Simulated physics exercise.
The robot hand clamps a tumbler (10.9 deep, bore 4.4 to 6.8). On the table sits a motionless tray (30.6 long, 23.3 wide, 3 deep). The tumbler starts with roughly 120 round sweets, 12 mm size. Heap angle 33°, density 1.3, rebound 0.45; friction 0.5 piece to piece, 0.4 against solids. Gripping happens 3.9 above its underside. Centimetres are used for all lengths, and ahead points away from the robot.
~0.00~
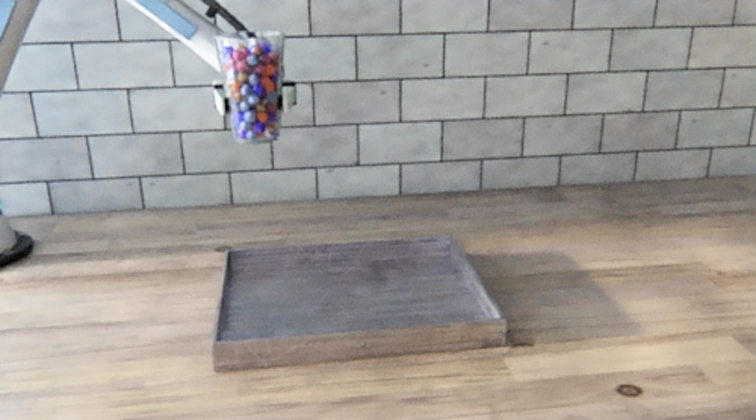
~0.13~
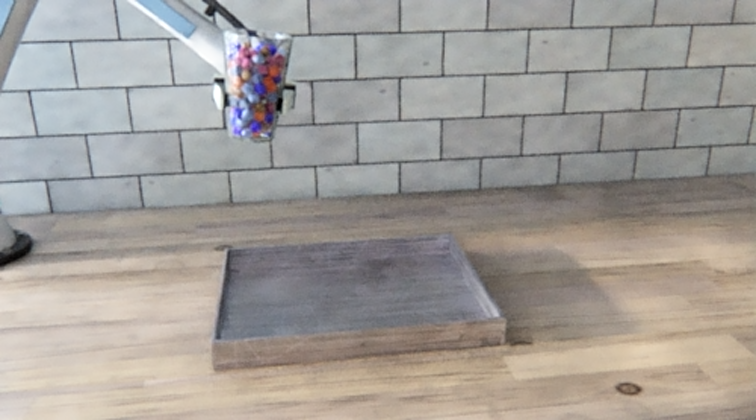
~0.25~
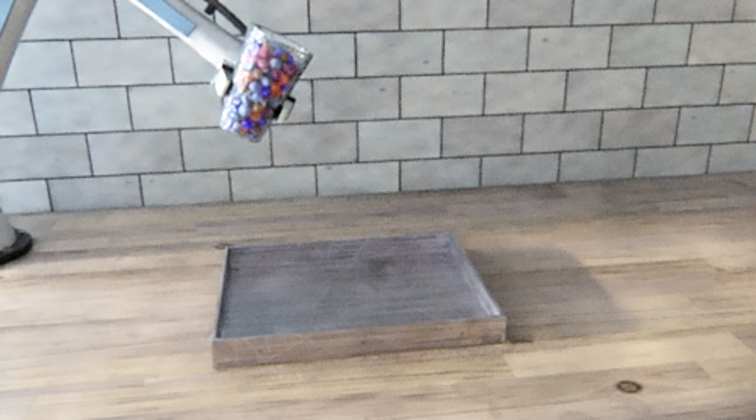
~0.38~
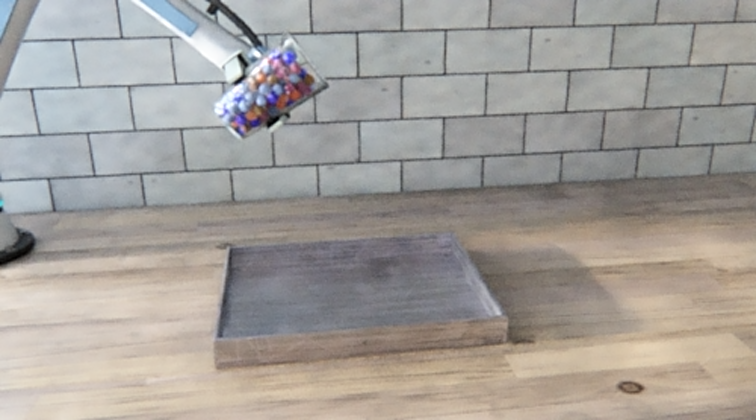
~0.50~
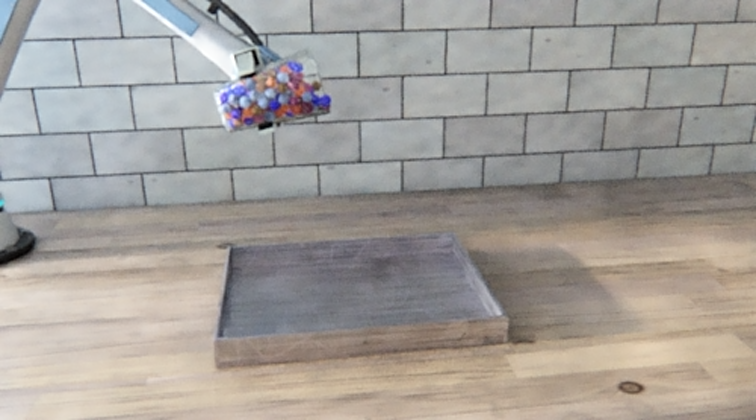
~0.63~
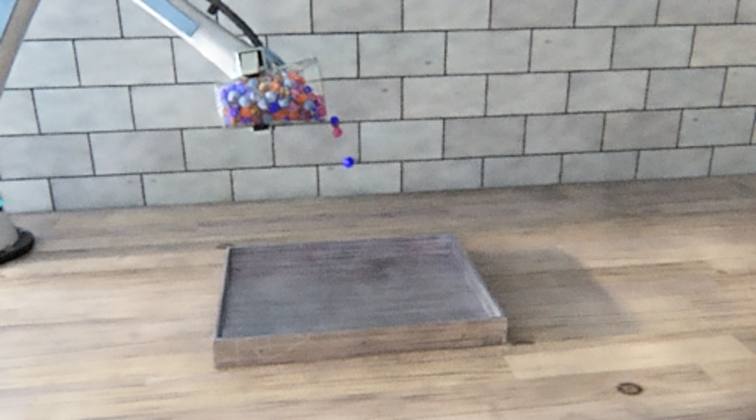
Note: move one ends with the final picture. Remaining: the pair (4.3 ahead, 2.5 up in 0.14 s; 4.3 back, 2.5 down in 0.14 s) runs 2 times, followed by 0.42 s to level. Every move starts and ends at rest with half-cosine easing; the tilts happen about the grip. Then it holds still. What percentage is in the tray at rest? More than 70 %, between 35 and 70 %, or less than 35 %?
More than 70 %.
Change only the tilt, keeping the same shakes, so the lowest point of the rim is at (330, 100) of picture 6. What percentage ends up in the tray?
I'd put it at roughly 55 %.
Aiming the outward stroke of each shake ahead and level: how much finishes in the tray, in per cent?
About 80 per cent.
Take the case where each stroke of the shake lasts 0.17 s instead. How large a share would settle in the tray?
It would be some 75 %.
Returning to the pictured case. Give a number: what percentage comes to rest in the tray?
Some 85 in a hundred.
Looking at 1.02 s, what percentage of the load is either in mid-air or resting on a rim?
About 6 %.
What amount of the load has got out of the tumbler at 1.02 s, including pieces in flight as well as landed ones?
By then near 65 % is out.
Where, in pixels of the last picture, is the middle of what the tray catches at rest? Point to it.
Centre estimate: About (424, 292).
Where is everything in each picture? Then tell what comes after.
Tumbler middle at (253, 89), level; upper third of the load around (254, 61), from x 225 to 275, top at y 50; 125 in the tumbler, in the first frame.
Tumbler middle at (255, 88), tilted 8° forward; upper third of the load around (258, 60), from x 235 to 280, top at y 50, in the second frame.
Tumbler middle at (260, 88), tilted 29° forward; upper third of the load around (265, 64), from x 230 to 295, top at y 45, in the third frame.
Tumbler middle at (267, 92), tilted 54° forward; upper third of the load around (279, 73), from x 225 to 310, top at y 55, in the fourth frame.
Tumbler middle at (270, 96), tilted 75° forward; upper third of the load around (280, 83), from x 225 to 325, top at y 65, in the fifth frame.
Tumbler middle at (270, 98), tilted 83° forward; upper third of the load around (271, 88), from x 225 to 350, top at y 75; 122 in the tumbler, 3 in flight or on a rim, in the sixth frame.
After 1.02 s, tilted 83° forward, highest piece 28 above the table; 76 in the tray, 42 in the tumbler, 7 in flight or on a rim.
After 1.41 s, tilted 37° forward, highest piece 29 above the table; 104 in the tray, 17 in the tumbler, 3 on the table or floor, 1 in flight or on a rim.
After 1.81 s, level, highest piece 24 above the table; 105 in the tray, 17 in the tumbler, 3 on the table or floor.
After 2.86 s, level, highest piece 24 above the table; 105 in the tray, 17 in the tumbler, 3 on the table or floor.
At rest, 105 in the tray, 17 in the tumbler, 3 on the table or floor. That is 84 % in the tray.
